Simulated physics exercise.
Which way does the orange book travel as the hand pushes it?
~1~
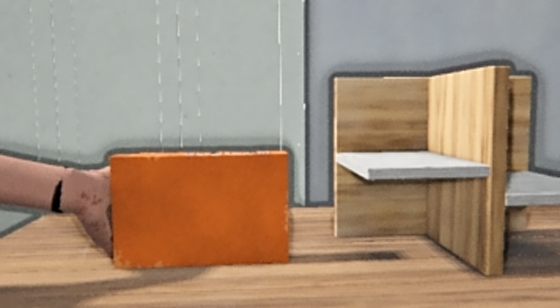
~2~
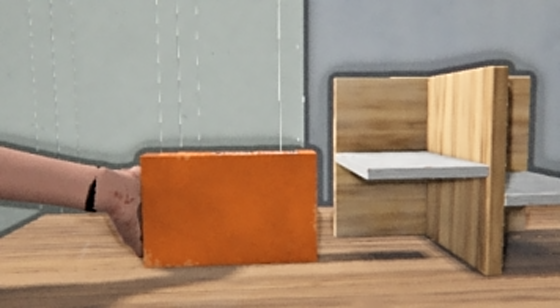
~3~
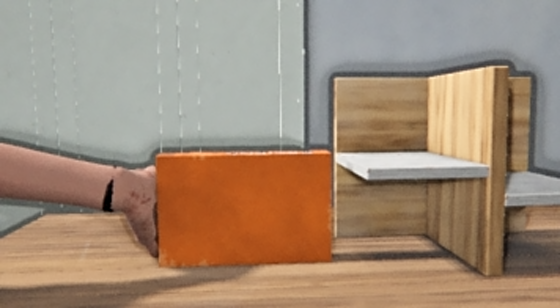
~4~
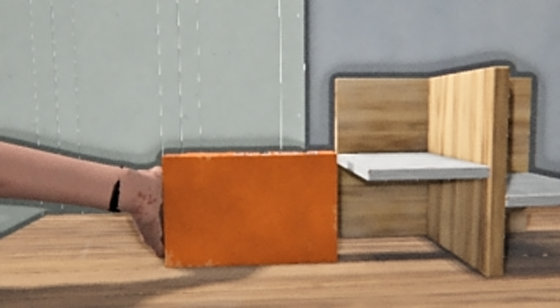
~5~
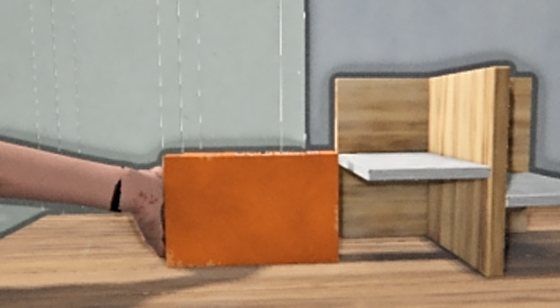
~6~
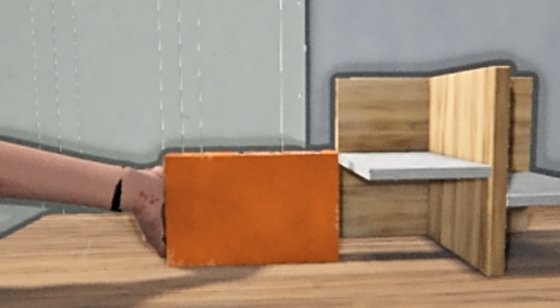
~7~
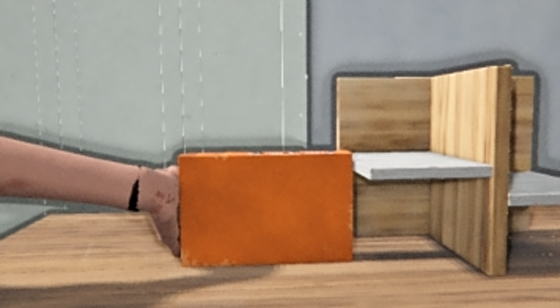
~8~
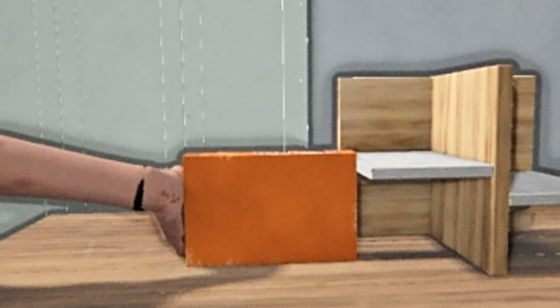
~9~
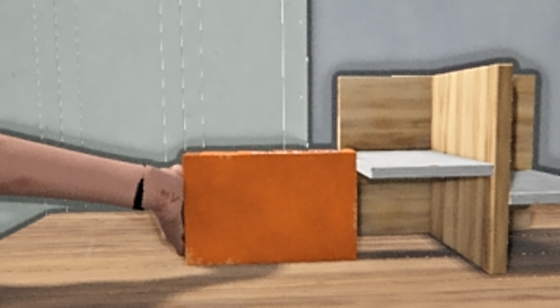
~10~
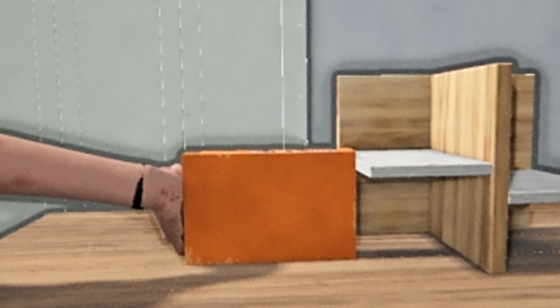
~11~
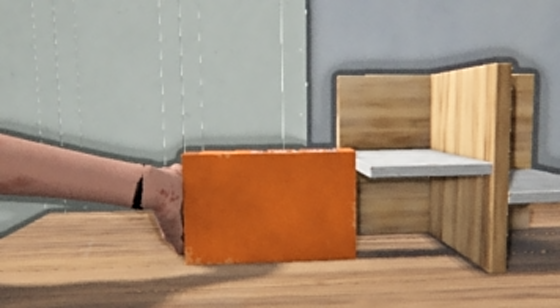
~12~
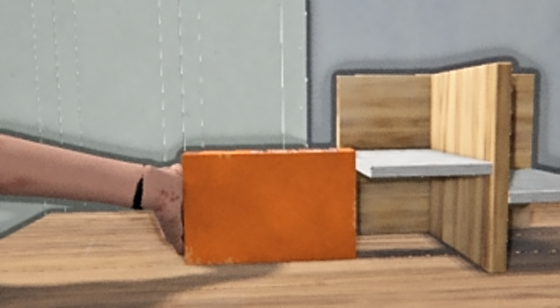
The orange book moves to the right, toward the shelf.
